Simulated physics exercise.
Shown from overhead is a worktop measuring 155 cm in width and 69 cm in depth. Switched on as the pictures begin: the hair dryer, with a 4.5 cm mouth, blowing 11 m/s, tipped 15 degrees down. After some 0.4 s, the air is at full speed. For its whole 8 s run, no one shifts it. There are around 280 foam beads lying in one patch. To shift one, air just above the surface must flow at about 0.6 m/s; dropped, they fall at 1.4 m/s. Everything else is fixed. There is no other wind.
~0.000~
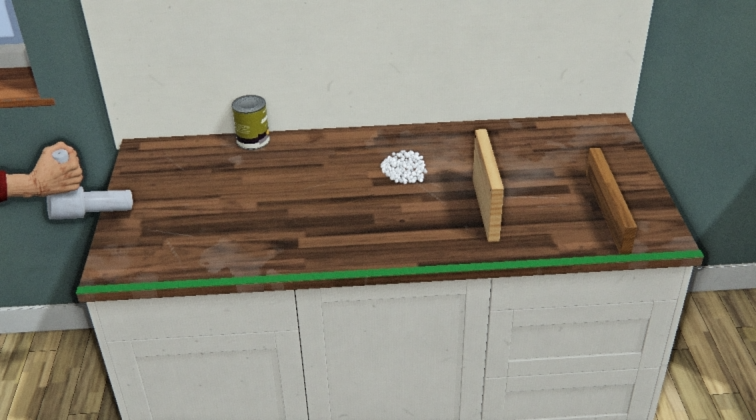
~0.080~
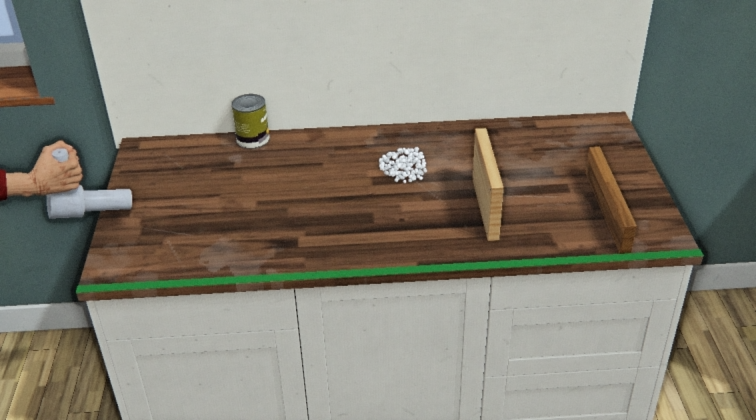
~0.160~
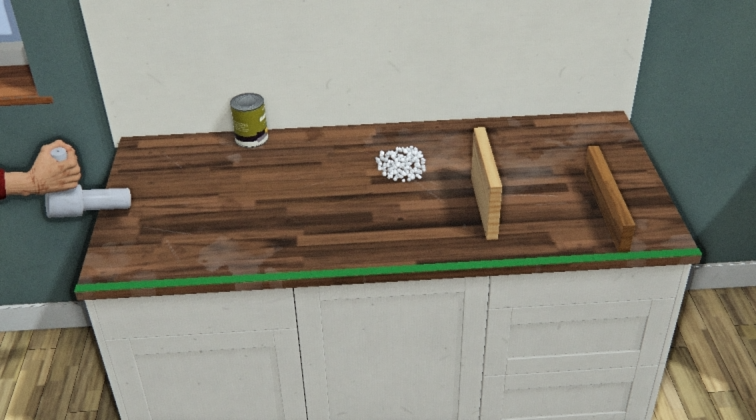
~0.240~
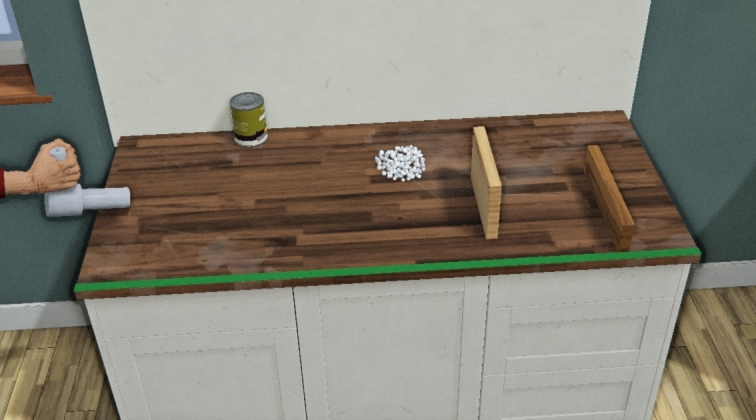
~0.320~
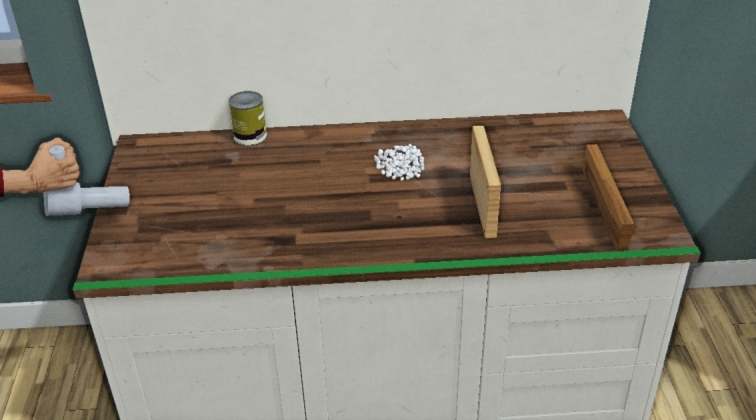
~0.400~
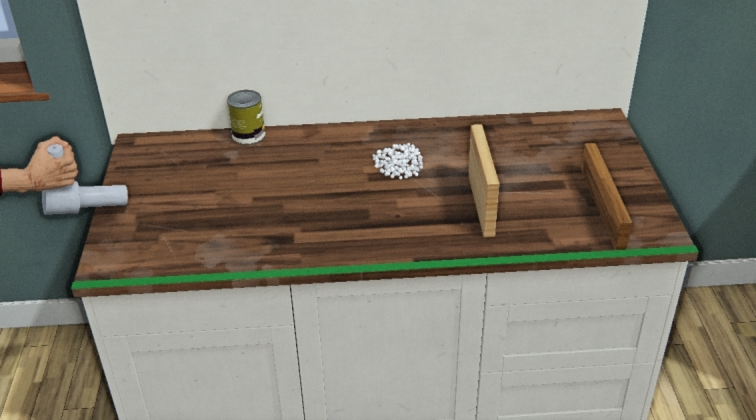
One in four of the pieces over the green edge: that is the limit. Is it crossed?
That edge takes no more than a quarter.
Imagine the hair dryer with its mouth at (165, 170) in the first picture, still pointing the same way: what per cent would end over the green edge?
About 4 %.
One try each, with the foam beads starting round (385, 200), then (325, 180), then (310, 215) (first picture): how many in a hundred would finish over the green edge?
Roughly 60 %, then 4 %, then 90 %.
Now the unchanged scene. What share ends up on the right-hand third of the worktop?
About 30 percent.
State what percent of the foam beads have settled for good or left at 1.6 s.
My guess would be around 60 %.
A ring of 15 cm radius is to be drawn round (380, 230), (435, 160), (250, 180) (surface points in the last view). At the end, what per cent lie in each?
In order: About 0 %, then 0 %, then 0 %.
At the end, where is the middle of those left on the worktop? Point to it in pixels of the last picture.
Their middle sits at about (601, 160) in the last picture.
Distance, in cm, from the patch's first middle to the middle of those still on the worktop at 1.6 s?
The centre sits some 60 cm from where it began.
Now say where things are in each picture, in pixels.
In the first picture, the middle of the foam beads is near (405, 167), none has stirred yet and the mouth of the hair dryer is at (130, 200).
In the second picture, the middle of the foam beads is near (402, 165), none has stirred yet and the green edge is centred on (394, 274).
In the third picture, the middle of the foam beads is near (402, 161), none has stirred yet, the top of a board is at (487, 156) and the top of a tin is at (247, 101).
In the fourth picture, the middle of the foam beads is near (401, 160) and none has stirred yet.
In the fifth picture, the middle of the foam beads is near (401, 159) and none has stirred yet.
In the sixth picture, the middle of the foam beads is near (399, 158) and none has stirred yet.
After 1.6 s the count stands so, 0 % are over the green edge; the middle of those still in play is near (603, 161).
After 2.6 s the count stands so, 0 % are over the green edge; the middle of those still in play is near (605, 161).
After 4.4 s the count stands so, 0 % are over the green edge; the middle of those still in play is near (595, 161).
After 8.0 s, at the end, 0 % are over the green edge; the middle of those still in play is near (601, 160).
